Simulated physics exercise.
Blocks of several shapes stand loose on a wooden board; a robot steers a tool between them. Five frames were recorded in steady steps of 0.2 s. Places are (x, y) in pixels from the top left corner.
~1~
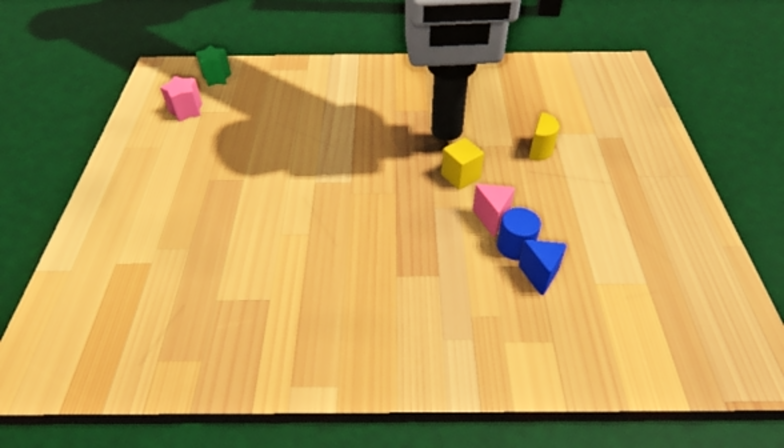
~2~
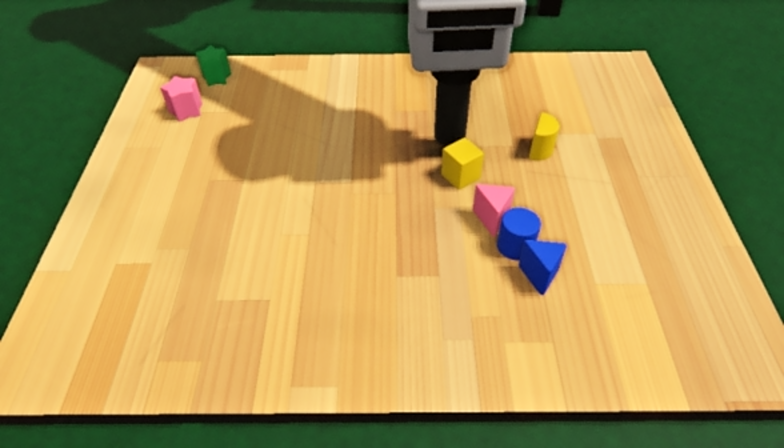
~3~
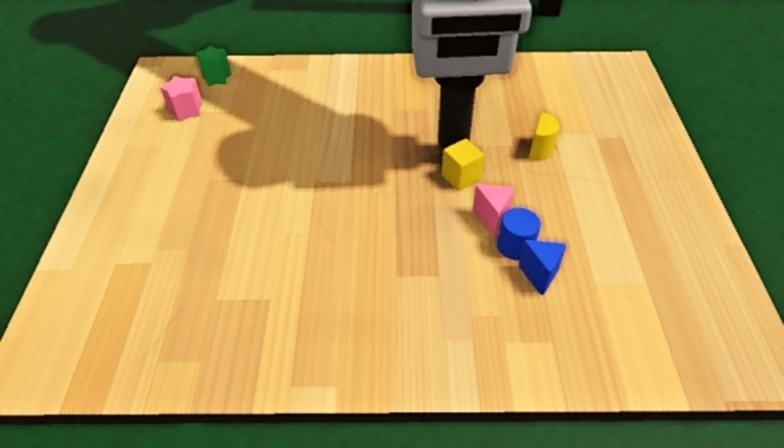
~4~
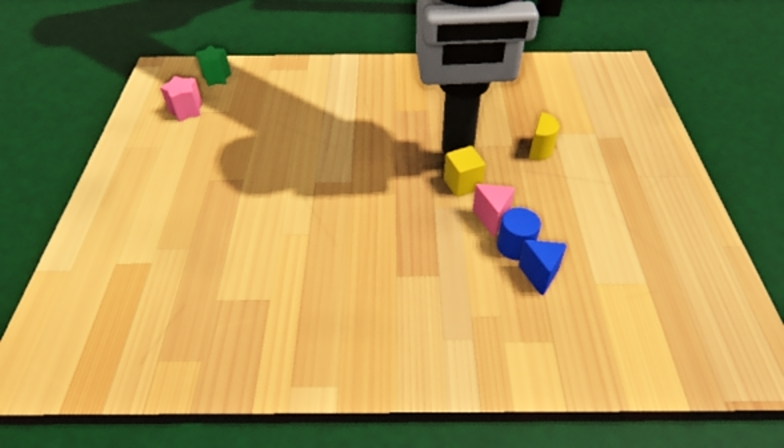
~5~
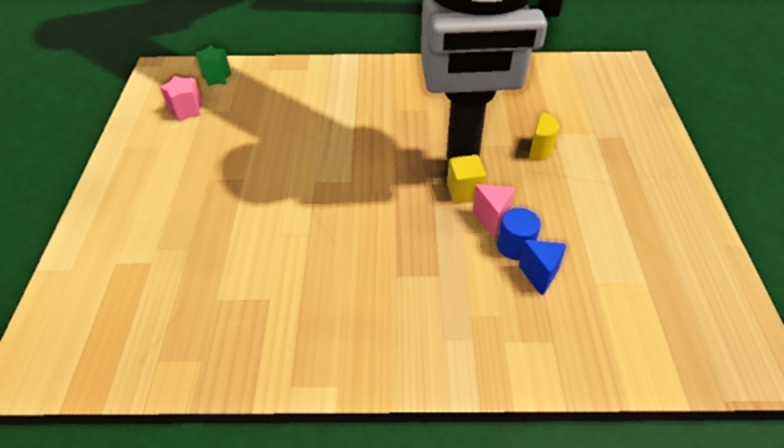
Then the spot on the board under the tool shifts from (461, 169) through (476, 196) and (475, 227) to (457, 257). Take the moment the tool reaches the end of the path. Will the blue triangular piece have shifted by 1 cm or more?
My answer is no.
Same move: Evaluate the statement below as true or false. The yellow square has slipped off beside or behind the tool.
That statement is not accurate.
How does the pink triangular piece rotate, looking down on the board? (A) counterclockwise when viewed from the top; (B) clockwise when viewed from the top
That would be A.
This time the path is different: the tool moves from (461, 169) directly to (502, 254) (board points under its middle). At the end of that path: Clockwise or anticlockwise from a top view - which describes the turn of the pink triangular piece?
The answer is clockwise.
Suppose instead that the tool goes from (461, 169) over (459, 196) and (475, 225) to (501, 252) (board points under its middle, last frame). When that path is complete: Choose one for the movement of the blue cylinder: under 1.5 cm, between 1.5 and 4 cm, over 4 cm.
Covers 1.5 to 4 cm.
On the path given first. One third of the way, tool at (477, 184); yellow square at (466, 194), turned 55° clockwise; pink triangular piece at (486, 212), turned 55° anticlockwise; blue cylinder at (529, 225).
Two thirds of the way, tool at (476, 215); yellow square at (450, 218), turned 75° clockwise; pink triangular piece at (487, 233), turned 60° anticlockwise; blue cylinder at (529, 225).
At the end, tool at (458, 245); yellow square at (424, 243), turned 95° clockwise; pink triangular piece at (488, 259), turned 115° anticlockwise; blue cylinder at (529, 225); blue triangular piece unmoved.
